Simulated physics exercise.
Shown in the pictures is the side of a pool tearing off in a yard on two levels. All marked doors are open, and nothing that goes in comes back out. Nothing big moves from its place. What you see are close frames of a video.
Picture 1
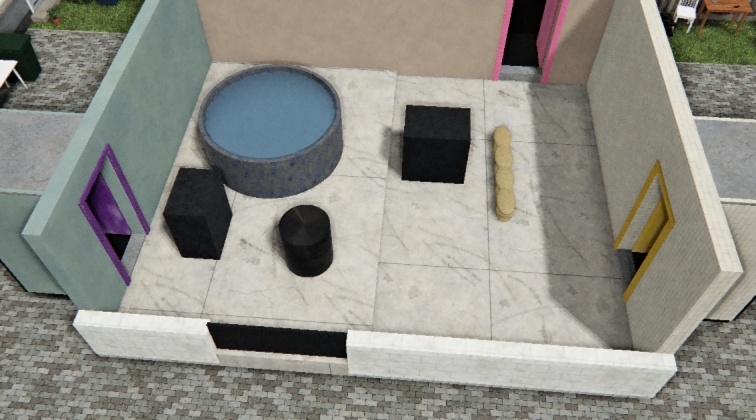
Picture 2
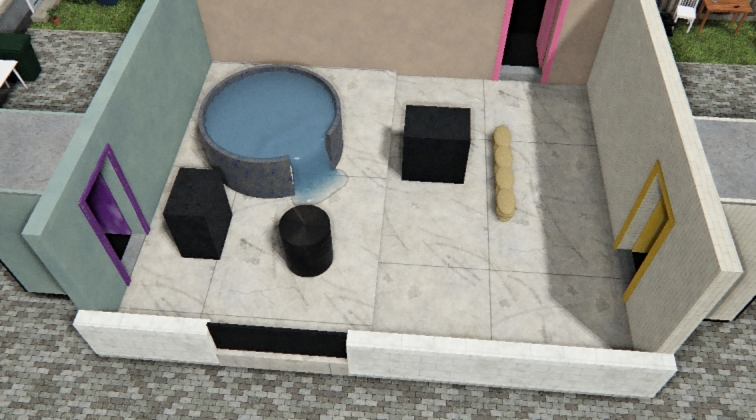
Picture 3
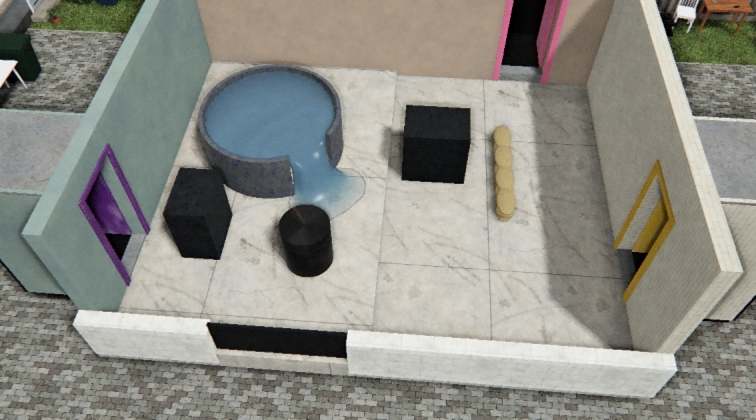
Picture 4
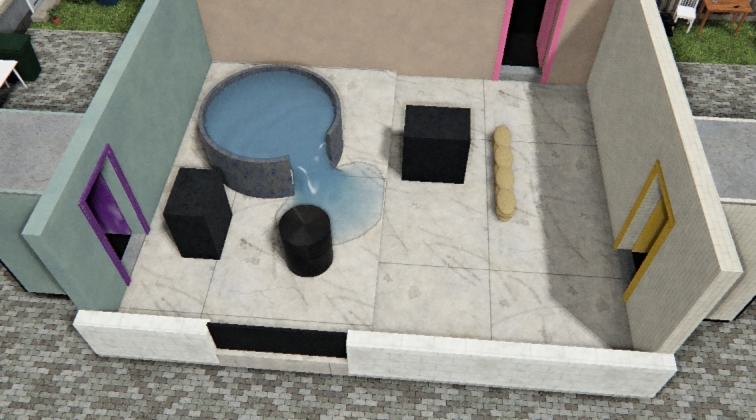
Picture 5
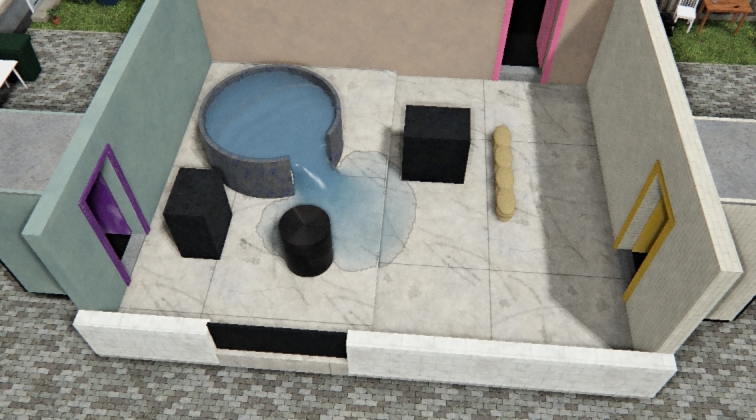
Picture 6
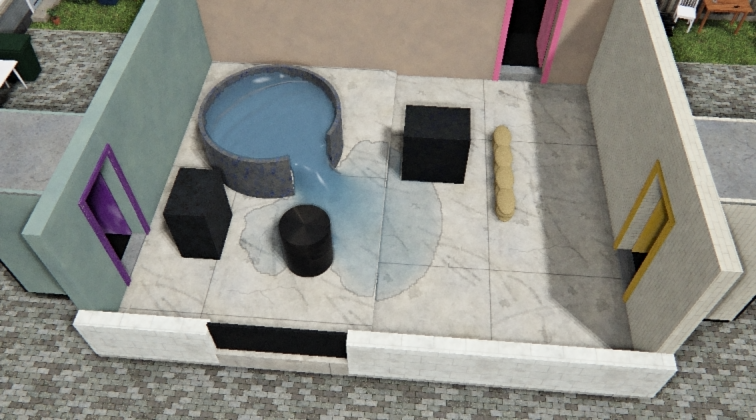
In a walled yard with a pale stone floor, a round grey pool sits full of still water near black blocks and a dark cylinder. A section of its side opens at the lower right, and water pours through the gap, spreading around the cylinder and across the floor in a widening, thinning puddle.
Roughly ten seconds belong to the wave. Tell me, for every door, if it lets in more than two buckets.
Here it is: The pink door keeps it to two or fewer; the yellow door lets more than two through; the purple door keeps it to two or fewer.
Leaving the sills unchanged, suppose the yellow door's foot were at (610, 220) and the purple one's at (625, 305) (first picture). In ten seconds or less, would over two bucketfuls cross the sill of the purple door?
The purple door exceeds it.
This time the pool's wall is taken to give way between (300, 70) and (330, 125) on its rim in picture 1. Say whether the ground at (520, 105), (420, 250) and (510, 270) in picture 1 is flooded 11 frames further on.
The first spot is swamped, the second swamped, the third swamped.
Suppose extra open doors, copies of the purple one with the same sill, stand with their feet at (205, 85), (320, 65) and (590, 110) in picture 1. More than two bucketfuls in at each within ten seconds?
As listed: Takes less, stays under, goes over.
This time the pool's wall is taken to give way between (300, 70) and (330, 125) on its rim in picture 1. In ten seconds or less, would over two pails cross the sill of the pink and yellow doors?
My reading: Pink door passes that mark, yellow door passes that mark.
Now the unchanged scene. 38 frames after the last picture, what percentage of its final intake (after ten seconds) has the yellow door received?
Close to 60 percent.
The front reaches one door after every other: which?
Going by the pictures, I'd say the pink one.
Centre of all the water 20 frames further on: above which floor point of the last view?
Estimate: (363, 207).
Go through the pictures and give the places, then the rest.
In the first picture, still water in the pool at (271, 113).
In the second picture, the front is at (343, 175), out from the gap at (313, 172).
In the third picture, the front is at (361, 191), out from the gap at (313, 173).
In the fourth picture, the front is at (370, 224), out from the gap at (313, 174).
In the fifth picture, the front is at (385, 262), out from the gap at (313, 174).
In the sixth picture, water pours out at (313, 173) and has run to (401, 287).
A moment on, water covers 30 % of the floor; the pink door not reached, the yellow door not reached, the purple door not reached.
Next, water covers 45 % of the floor; the pink door not reached, the yellow door wet at the sill, nothing in, the purple door not reached.
Then, water covers 55 % of the floor; the pink door not reached, the yellow door over two buckets in, the purple door wet at the sill, nothing in.
Later, water covers 80 % of the floor; the pink door wet at the sill, nothing in, the yellow door far over two buckets in, the purple door wet at the sill, nothing in.
In the end, water covers 85 % of the floor; the pink door wet at the sill, nothing in, the yellow door far over two buckets in, the purple door wet at the sill, nothing in.
